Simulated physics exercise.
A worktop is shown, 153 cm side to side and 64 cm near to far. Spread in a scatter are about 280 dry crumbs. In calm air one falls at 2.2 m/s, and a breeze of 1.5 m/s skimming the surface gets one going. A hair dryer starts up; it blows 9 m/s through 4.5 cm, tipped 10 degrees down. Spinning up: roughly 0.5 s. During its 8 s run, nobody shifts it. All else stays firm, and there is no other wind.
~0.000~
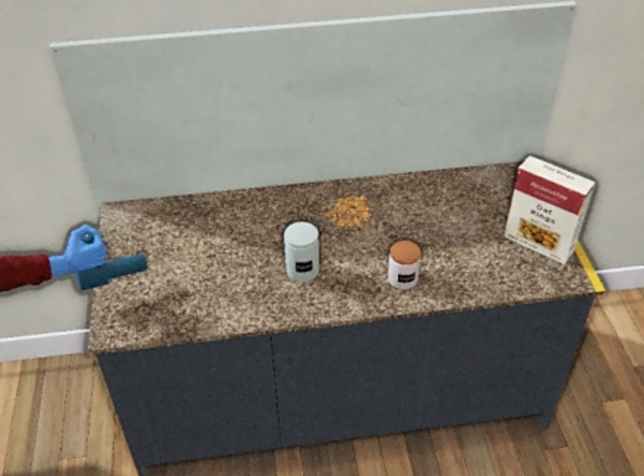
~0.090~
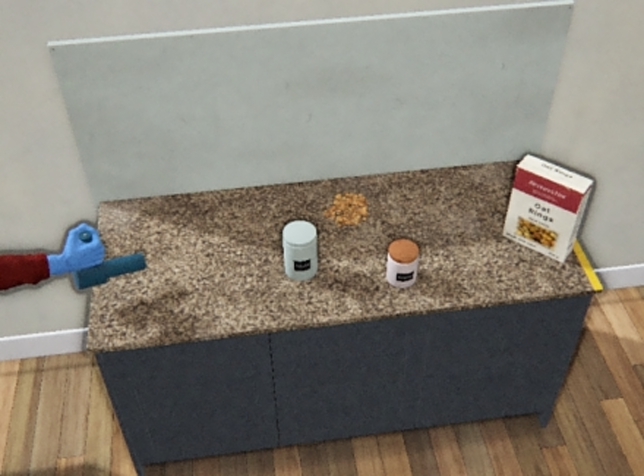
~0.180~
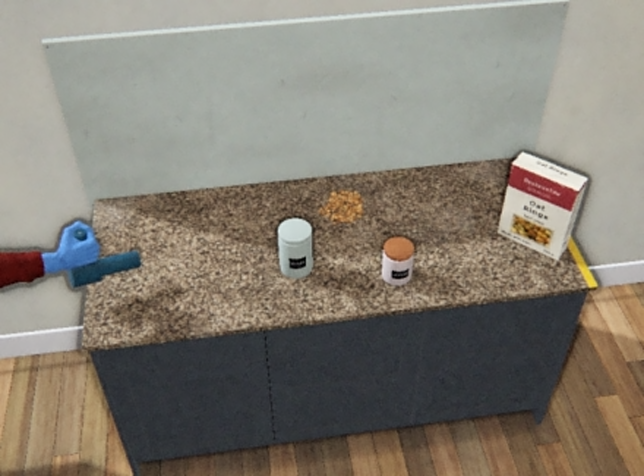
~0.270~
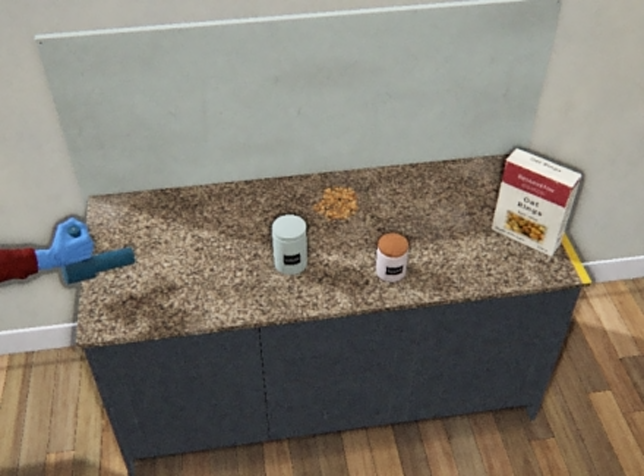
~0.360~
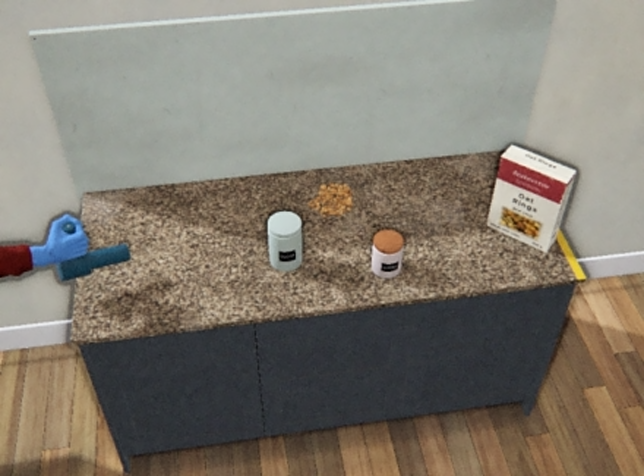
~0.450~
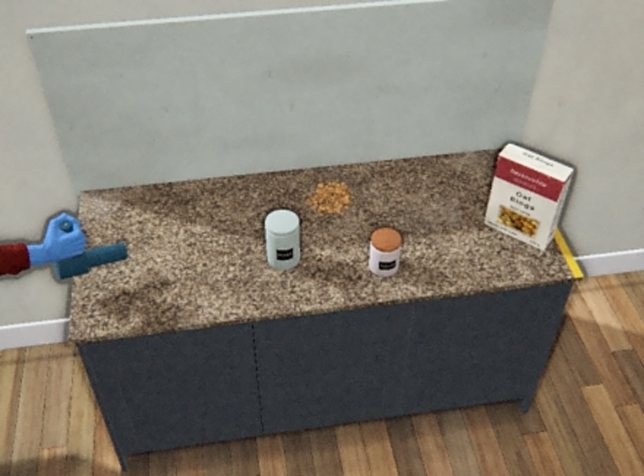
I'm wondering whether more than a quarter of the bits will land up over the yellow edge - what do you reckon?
Above a quarter.
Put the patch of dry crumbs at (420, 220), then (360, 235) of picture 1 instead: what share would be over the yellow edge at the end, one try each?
Results, one try each: 90 %, 70 %.
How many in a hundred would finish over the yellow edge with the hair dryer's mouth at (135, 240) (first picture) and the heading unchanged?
I'd expect close to 90 per cent.
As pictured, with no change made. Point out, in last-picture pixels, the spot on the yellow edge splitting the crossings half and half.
The middle crossing sits close to (521, 160) in the last picture.
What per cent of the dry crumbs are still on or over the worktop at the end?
I'd put it at some 0 %.
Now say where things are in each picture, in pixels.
The middle of the dry crumbs is near (351, 211), none has stirred yet and the mouth of the hair dryer is at (145, 262), in the first frame.
The middle of the dry crumbs is near (350, 210), none has stirred yet and the yellow edge is centred on (564, 218), in the second frame.
The middle of the dry crumbs is near (345, 207), none has stirred yet, the top of a jar is at (295, 230) and the top of a jar is at (399, 247), in the third frame.
The middle of the dry crumbs is near (339, 204) and none has stirred yet, in the fourth frame.
The middle of the dry crumbs is near (335, 200) and none has stirred yet, in the fifth frame.
The middle of the dry crumbs is near (332, 199) and none has stirred yet, in the sixth frame.
After 1.6 s, 4 % are on the move or not yet settled, 98 % are over the yellow edge.
After 2.6 s, 0 % are on the move or not yet settled, 100 % are over the yellow edge.
After 4.4 s, 0 % are on the move or not yet settled, 100 % are over the yellow edge.
After 8.0 s, at the end, 100 % are over the yellow edge.
